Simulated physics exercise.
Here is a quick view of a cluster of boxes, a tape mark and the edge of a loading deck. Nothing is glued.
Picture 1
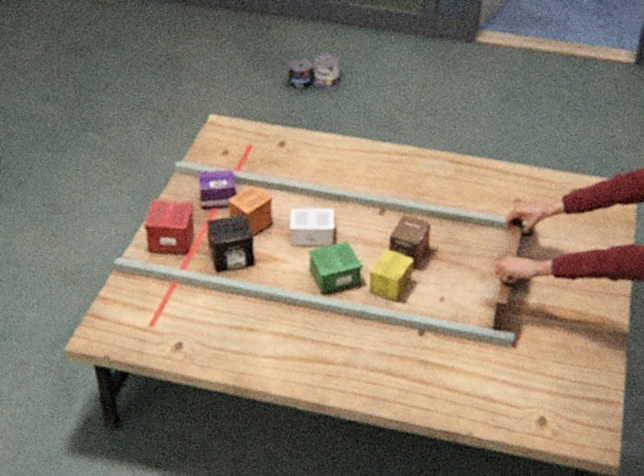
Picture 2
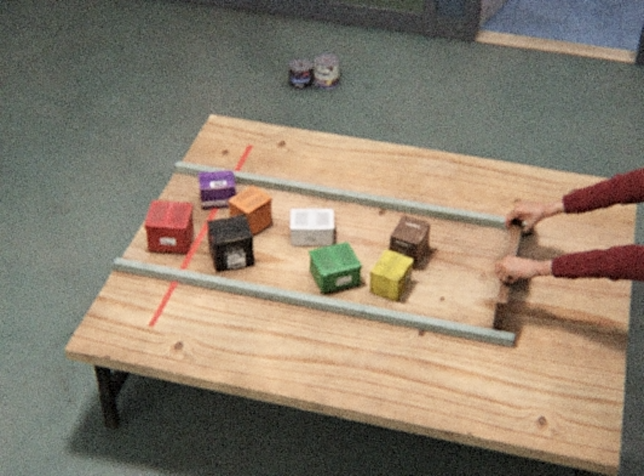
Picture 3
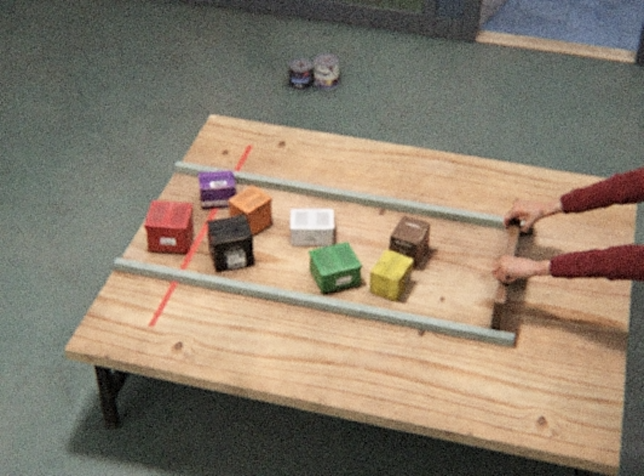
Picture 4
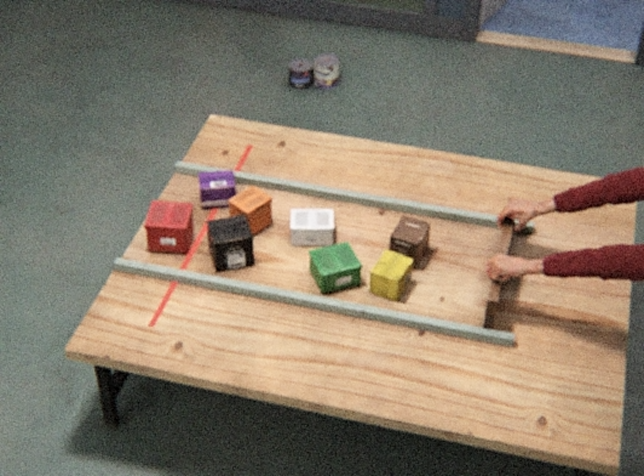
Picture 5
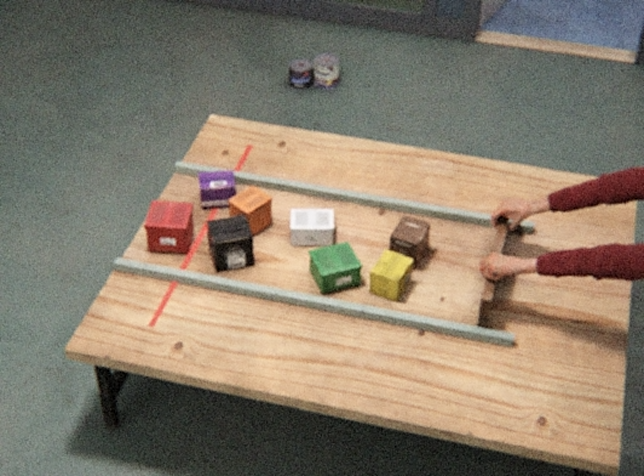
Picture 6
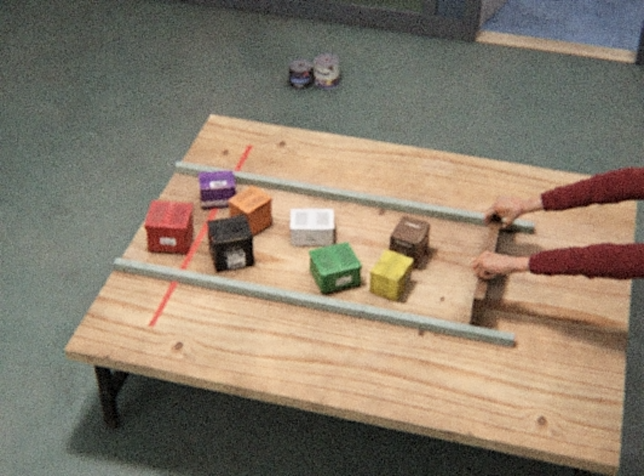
The footage shows colored boxes resting between two pale rails on a wooden table near a red tape line, while two hands in dark red sleeves slide a plank slightly leftward from the right and the boxes remain still.
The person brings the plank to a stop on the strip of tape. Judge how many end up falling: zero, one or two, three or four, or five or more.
My judgement: Three or four.
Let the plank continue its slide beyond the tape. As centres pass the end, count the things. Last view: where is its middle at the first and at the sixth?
First about (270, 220), next about (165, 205).
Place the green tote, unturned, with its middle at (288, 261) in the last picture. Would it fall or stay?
Outcome for the green tote: It ends up still on.
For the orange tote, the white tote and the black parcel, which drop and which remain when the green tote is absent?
Result - orange tote: Drops; white tote: Remains in place; black parcel: Remains in place.
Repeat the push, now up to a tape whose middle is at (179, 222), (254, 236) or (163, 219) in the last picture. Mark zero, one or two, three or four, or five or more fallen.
Taking the places in the order asked: Five or more, then one to two, then five or over.
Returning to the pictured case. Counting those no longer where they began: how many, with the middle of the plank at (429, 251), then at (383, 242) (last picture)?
I make it 0 at the first spot and 3 at the other.
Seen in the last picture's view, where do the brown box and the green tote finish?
The brown box ends at (195, 206) and the green tote at (147, 228).
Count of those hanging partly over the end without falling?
Answer: 2.
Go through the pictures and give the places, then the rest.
The first frame shows red tote (170, 228); purple parcel (218, 190); black parcel (230, 243); plank (510, 265); tape (206, 227).
The second frame shows purple parcel (218, 190); yellow parcel (391, 276).
The third frame shows black parcel (230, 243); green tote (335, 268).
The fourth frame shows red tote (170, 228); plank (501, 264).
The fifth frame shows purple parcel (218, 190); brown box (409, 243).
The sixth frame shows red tote (170, 228); purple parcel (218, 190); black parcel (230, 243); plank (488, 261); tape (206, 227).
Early on, none off yet; red tote at rest near (170, 228); purple parcel at rest near (218, 190); black parcel at rest near (230, 243).
Finally, the number that fall off is three or four; lost, orange tote, black parcel and red tote.
